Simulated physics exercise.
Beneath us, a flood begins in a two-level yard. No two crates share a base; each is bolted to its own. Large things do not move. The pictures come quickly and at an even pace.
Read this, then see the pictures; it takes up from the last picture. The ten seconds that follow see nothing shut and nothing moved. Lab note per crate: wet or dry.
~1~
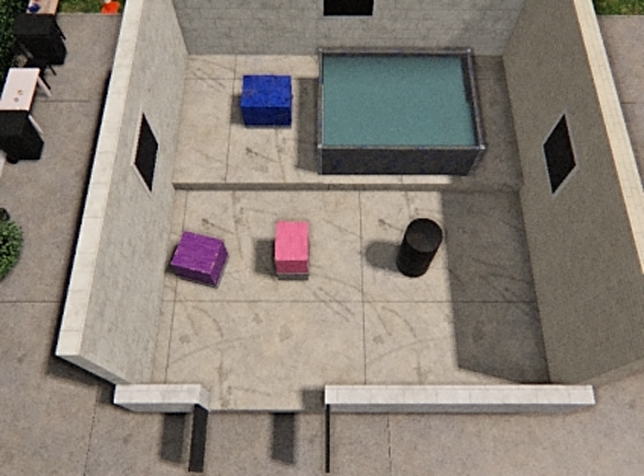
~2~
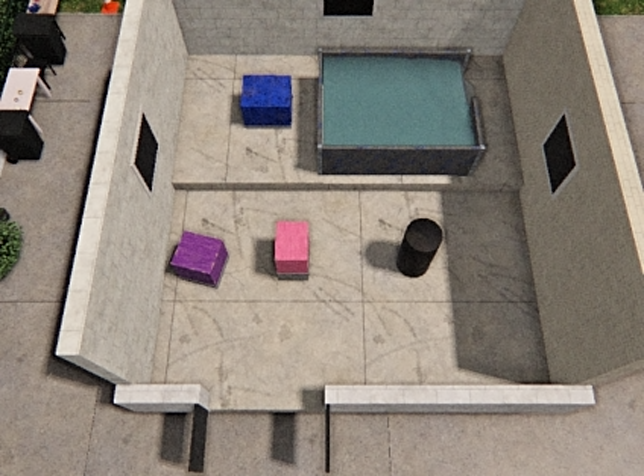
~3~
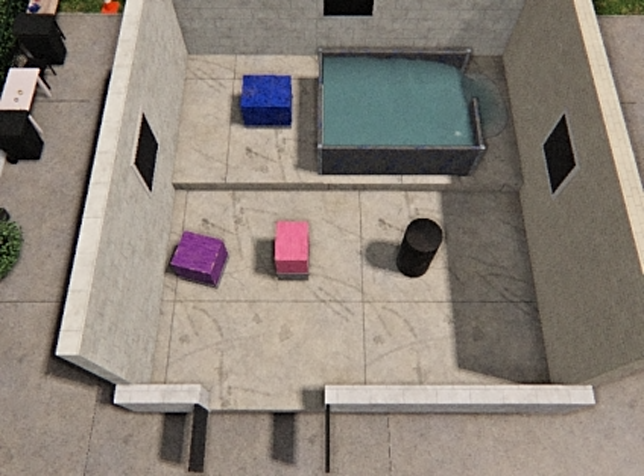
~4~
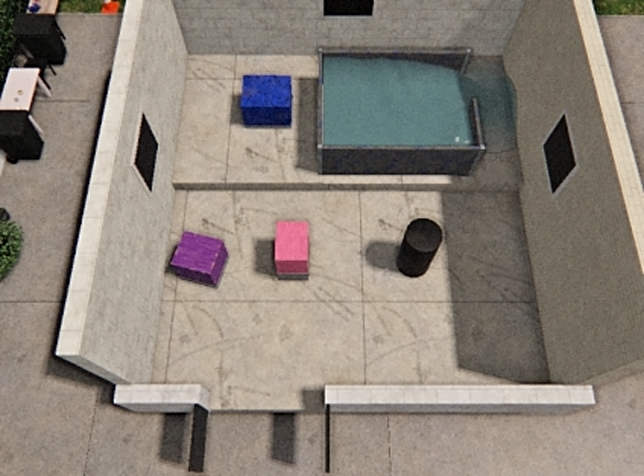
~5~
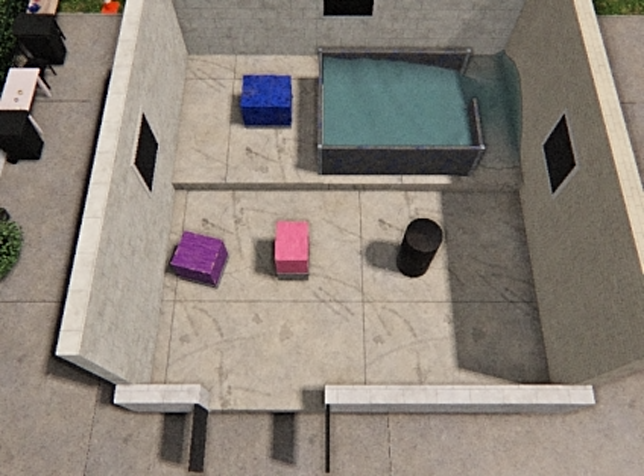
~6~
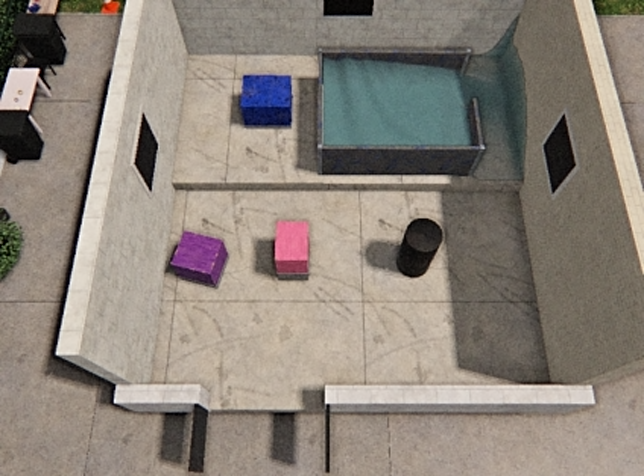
As I see it, the blue crate gets dampened by the water, the purple crate gets dampened by the water, the pink crate avoids any dampness from the water.
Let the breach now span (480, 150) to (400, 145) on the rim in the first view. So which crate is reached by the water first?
My pick is the one in pink.
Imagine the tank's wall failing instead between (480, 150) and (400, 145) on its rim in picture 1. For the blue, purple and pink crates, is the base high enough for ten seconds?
Then the blue crate is untouched, the purple crate gets flooded and the pink crate is untouched.
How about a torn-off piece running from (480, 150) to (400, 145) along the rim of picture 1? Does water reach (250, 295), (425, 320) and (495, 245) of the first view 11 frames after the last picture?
Point by point: Unwetted, drenched, drenched.
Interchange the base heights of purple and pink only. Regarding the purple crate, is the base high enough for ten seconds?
The purple one is not reached.
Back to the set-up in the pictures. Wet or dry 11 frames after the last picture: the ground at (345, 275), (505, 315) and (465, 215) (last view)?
Result by point, in sequence: Unwetted, then waterlogged, then waterlogged.
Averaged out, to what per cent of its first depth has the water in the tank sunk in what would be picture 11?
My reading is roughly 74 in a hundred.
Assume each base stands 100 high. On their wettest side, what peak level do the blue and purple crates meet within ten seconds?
The first comes to 190 per cent and the second to 150 per cent.
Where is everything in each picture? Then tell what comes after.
Still water in the tank at (397, 100), in the first frame.
The front is at a hidden place, out from the gap at (462, 97), in the second frame.
The front is at (504, 117), out from the gap at (462, 98), in the third frame.
Water pours out at (461, 98) and has run to (503, 70), in the fourth frame.
Water pours out at (462, 98) and has run to (518, 163), in the fifth frame.
Water pours out at (462, 97) and has run to (521, 181), in the sixth frame.
A moment on, water covers 15 % of the floor; the blue crate not reached, the purple crate not reached, the pink crate not reached.
Next, water covers 35 % of the floor; the blue crate not reached, the purple crate not reached, the pink crate not reached.
Then, water covers 50 % of the floor; the blue crate water round its plinth, the purple crate not reached, the pink crate not reached.
Later, water covers 90 % of the floor; the blue crate water round its plinth, the purple crate water round its plinth, the pink crate water round its plinth.
In the end, water covers 100 % of the floor; the blue crate was topped, the purple crate was topped, the pink crate stayed above the water.
